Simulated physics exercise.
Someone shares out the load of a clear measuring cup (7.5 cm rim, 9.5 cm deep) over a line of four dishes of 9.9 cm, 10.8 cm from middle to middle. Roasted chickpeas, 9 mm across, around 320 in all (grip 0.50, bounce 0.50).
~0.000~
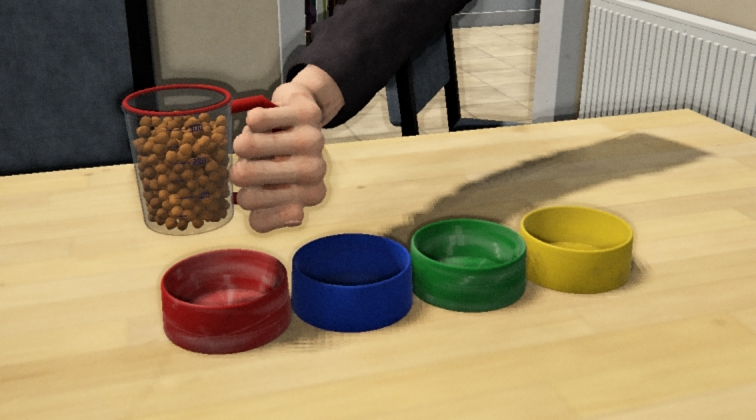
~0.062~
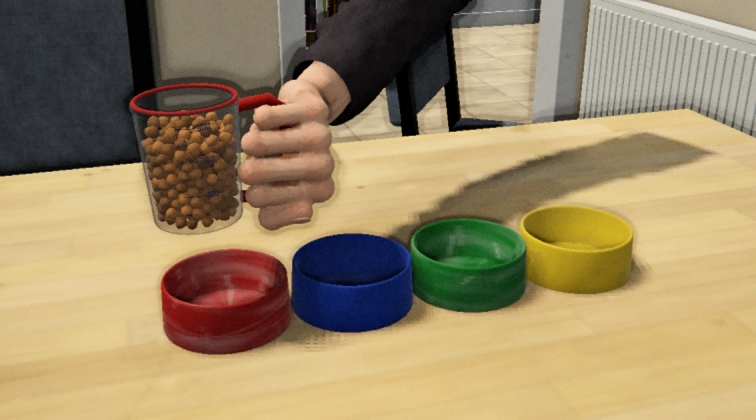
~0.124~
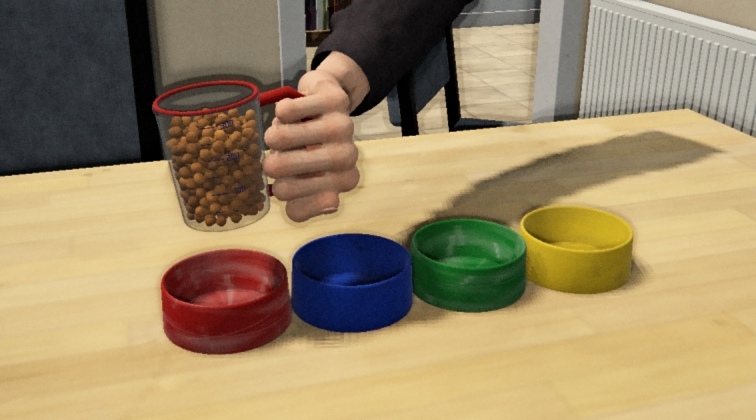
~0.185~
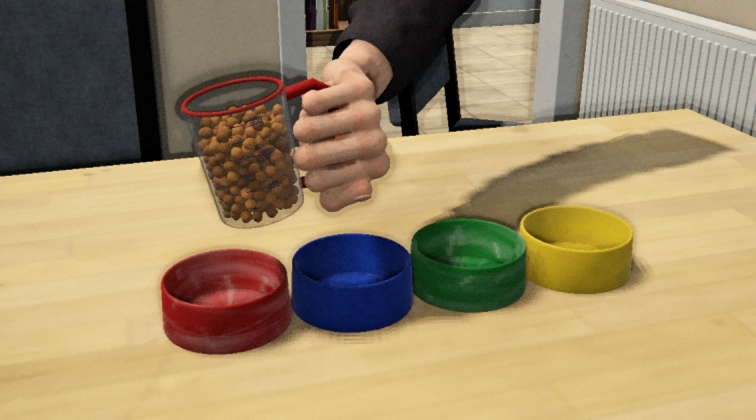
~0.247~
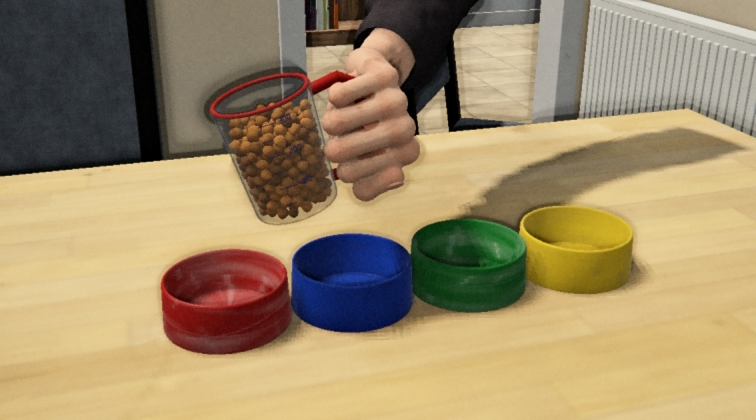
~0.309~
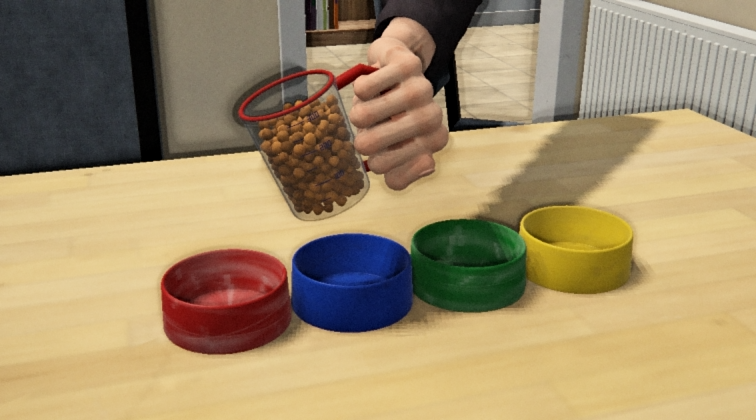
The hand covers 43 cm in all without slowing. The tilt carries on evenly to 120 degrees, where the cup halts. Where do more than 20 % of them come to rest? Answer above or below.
Red dish: Below; blue dish: Below; green dish: Below; yellow dish: Above; on the counter: Below.
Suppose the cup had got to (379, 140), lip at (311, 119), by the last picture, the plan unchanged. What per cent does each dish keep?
Red 0, blue 0, green 0, yellow 100.
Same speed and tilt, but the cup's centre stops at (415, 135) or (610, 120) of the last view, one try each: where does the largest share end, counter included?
The winner: Blue; yellow.
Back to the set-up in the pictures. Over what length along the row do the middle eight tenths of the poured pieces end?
Some 6 cm.
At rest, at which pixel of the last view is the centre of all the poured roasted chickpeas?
Near (578, 241).
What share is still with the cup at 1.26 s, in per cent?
Roughly 100 per cent.
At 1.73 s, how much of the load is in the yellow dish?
Some 75 per cent.
Then, at 0.88 s, tilt 67 degrees; cup holds 100 %.
After 1.26 s, tilt 99 degrees; cup holds 100 %.
After 1.73 s, tilt 120 degrees; cup holds 20 %, yellow 75 %.
In the end, at 2.5 s, red 0 %, blue 0 %, green 0 %, yellow 100 %, counter 0 %.
